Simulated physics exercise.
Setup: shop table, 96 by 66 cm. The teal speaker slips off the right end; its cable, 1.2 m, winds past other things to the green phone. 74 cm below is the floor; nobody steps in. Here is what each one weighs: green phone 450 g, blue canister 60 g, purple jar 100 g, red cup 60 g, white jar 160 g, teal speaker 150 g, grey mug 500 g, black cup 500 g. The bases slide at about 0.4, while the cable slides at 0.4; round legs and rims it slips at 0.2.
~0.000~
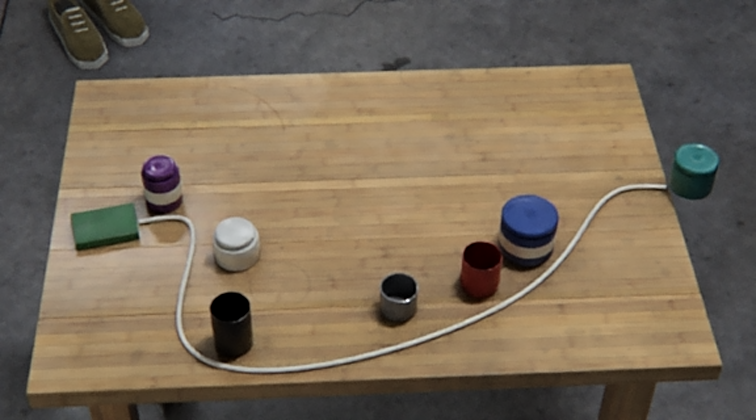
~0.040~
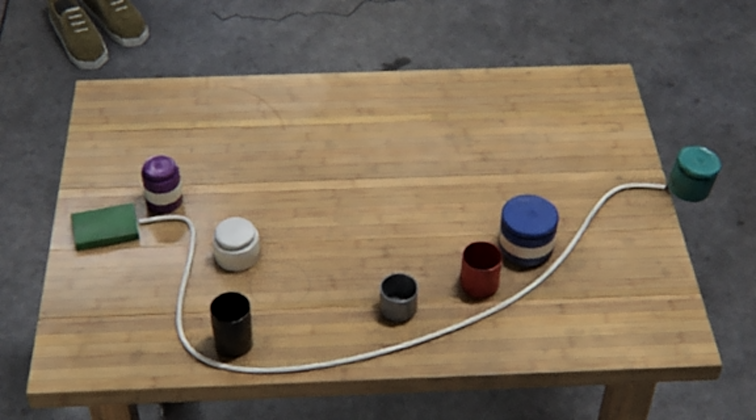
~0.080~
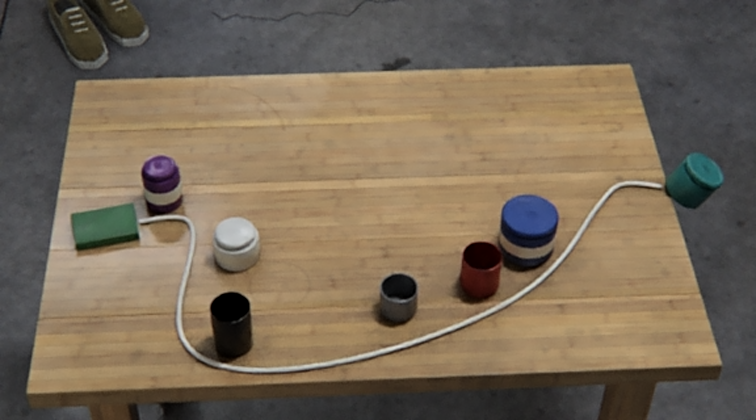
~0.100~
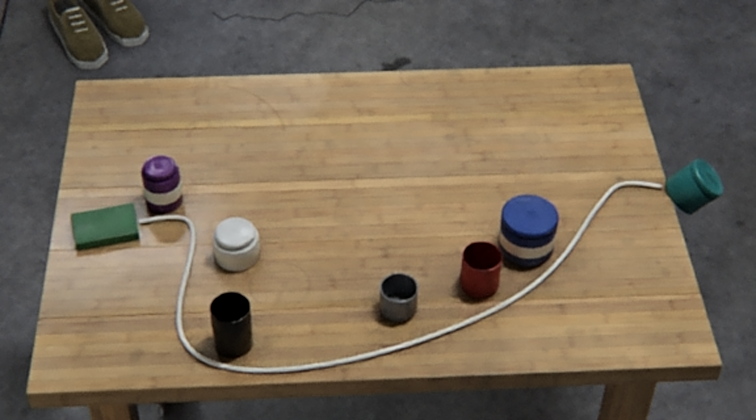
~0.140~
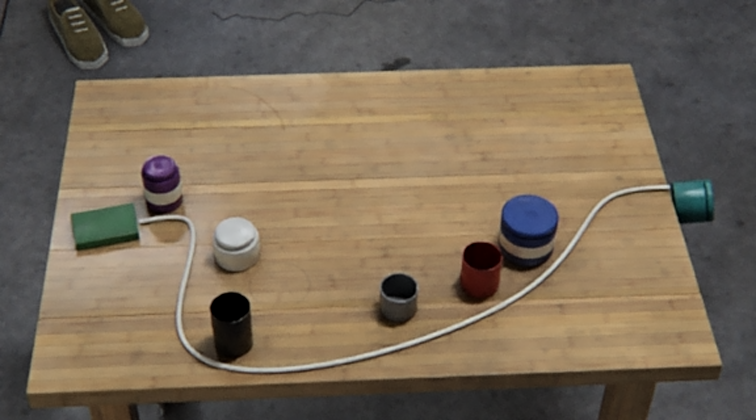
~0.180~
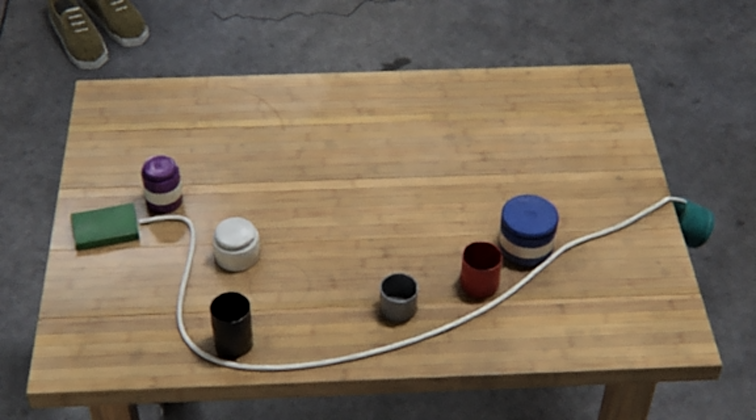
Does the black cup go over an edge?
In the end the black cup is still on top.
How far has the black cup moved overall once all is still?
For the black cup, it's 0 cm.
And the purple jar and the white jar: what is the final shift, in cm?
For the purple jar it's 0 cm, and for the white jar it's 0 cm.
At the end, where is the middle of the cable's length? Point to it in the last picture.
Midpoint of length, last view: Approx. (443, 314).
By 0.4 s, the cable's tail end at (142, 232); teal speaker over the edge, green phone 1 cm off its start.
By 0.7 s, the cable's tail end at (142, 232); teal speaker over the edge, green phone 1 cm off its start.
By 0.9 s, the cable's tail end at (143, 234); teal speaker over the edge, green phone 1 cm off its start at (108, 228).
By 1.2 s, the cable's tail end at (143, 234); teal speaker over the edge, green phone 1 cm off its start.
By 2.4 s, the cable's tail end at (143, 234); black cup 0 cm off its start at (232, 305), teal speaker over the edge, green phone 1 cm off its start at (108, 228).
